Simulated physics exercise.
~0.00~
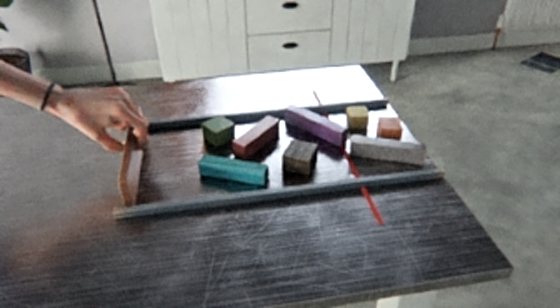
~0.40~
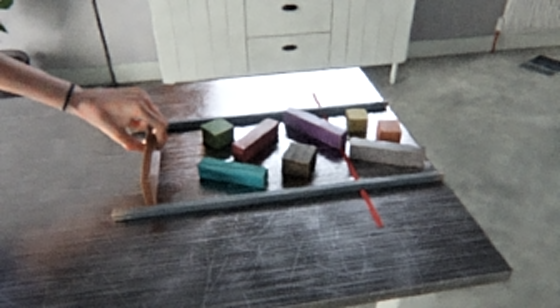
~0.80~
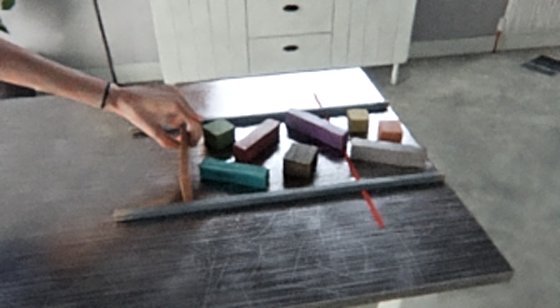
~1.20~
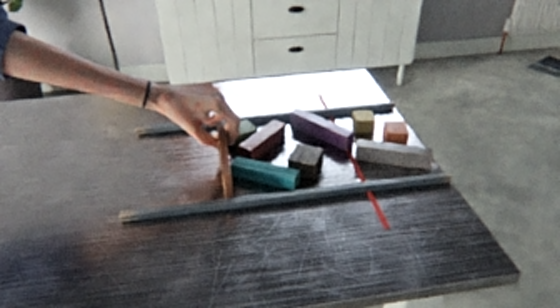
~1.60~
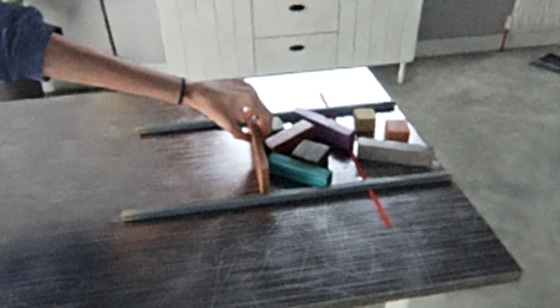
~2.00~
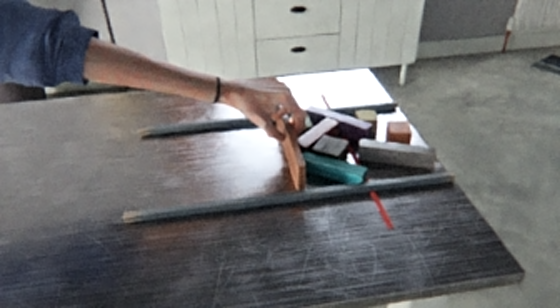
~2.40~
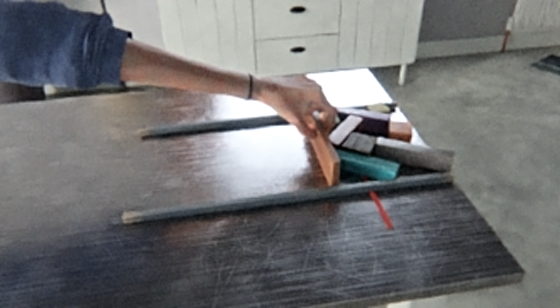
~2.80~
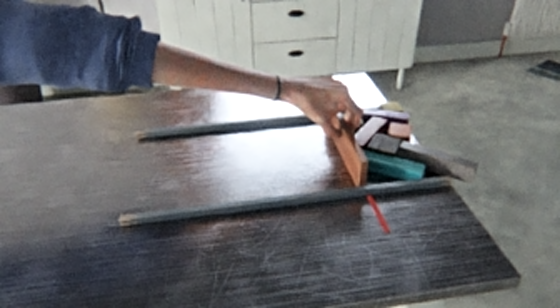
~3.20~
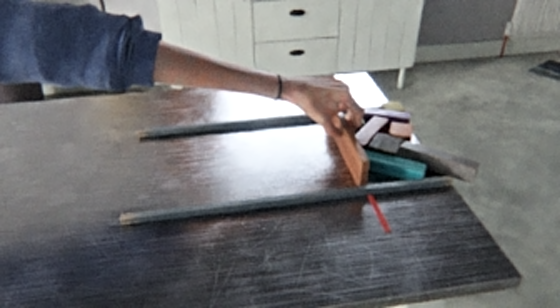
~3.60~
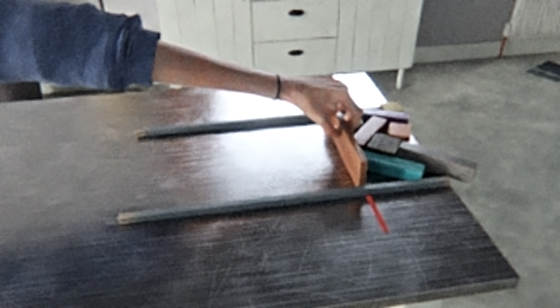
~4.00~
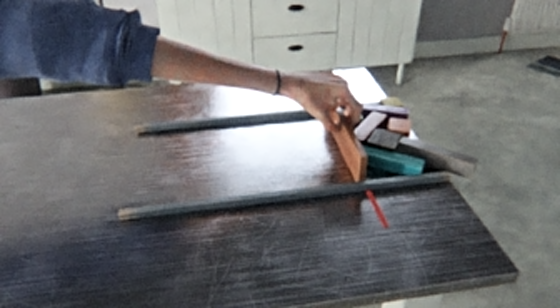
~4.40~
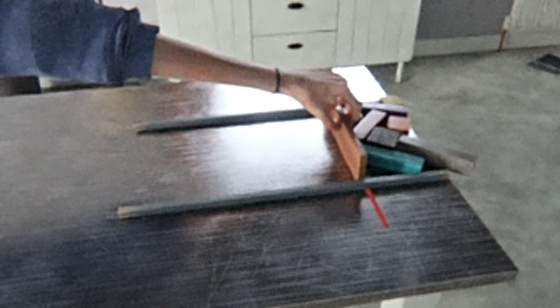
A hand slid an upright wooden board to the right between two dark rails on a table, sweeping colourful sticks and blocks into a jumbled pile near the edge, then stopped by the red tape and held still, with nothing falling off.
